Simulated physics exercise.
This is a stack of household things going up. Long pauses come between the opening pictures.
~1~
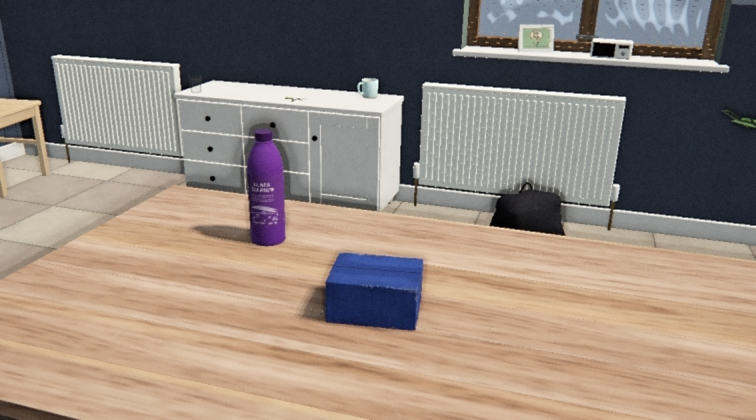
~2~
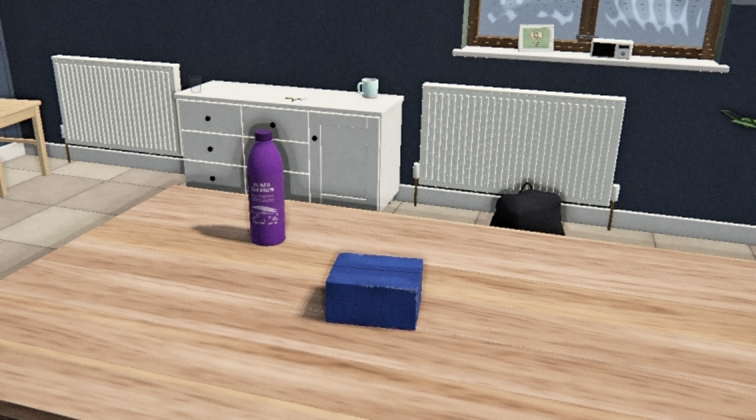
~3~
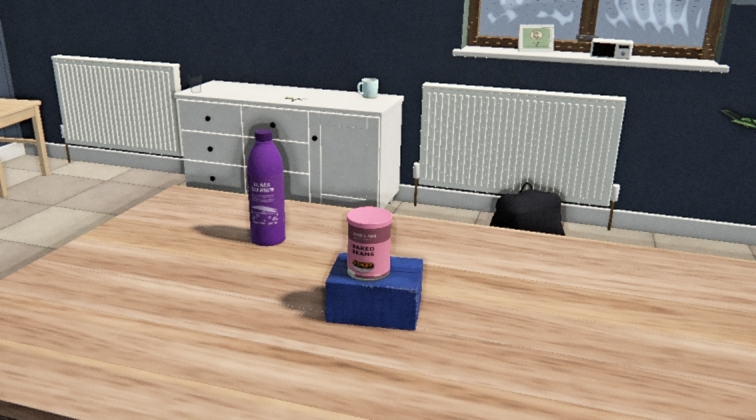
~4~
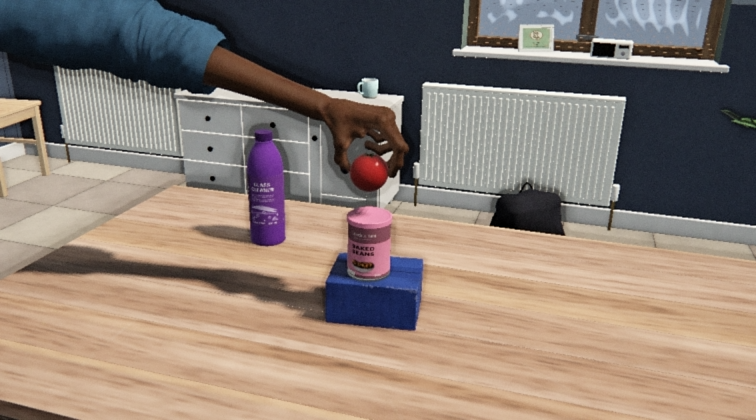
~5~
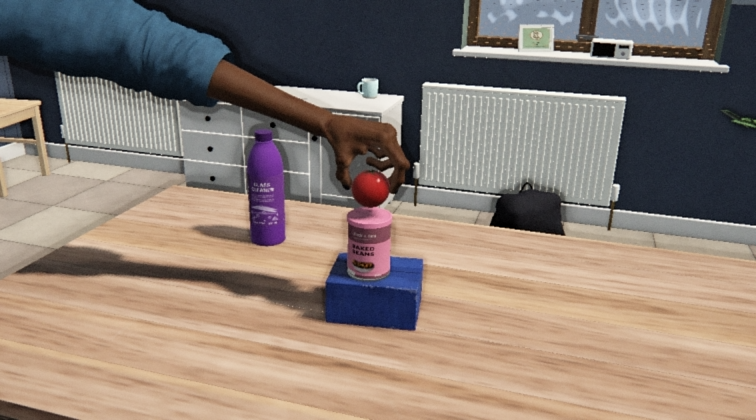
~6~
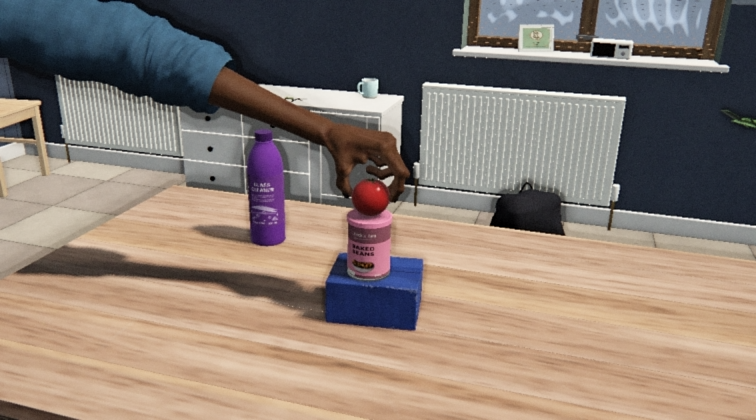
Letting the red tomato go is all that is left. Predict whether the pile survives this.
It survives and stands.
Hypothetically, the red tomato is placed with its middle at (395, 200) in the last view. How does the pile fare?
After that, the pile falls over.
Then, 0.60 s after the last picture, nothing has stirred.
Then, 1.60 s after the last picture, red tomato resting near (371, 197).
At rest, all 4 in place. Seen from the same camera at the end, red tomato near (370, 197). The pile stays up.
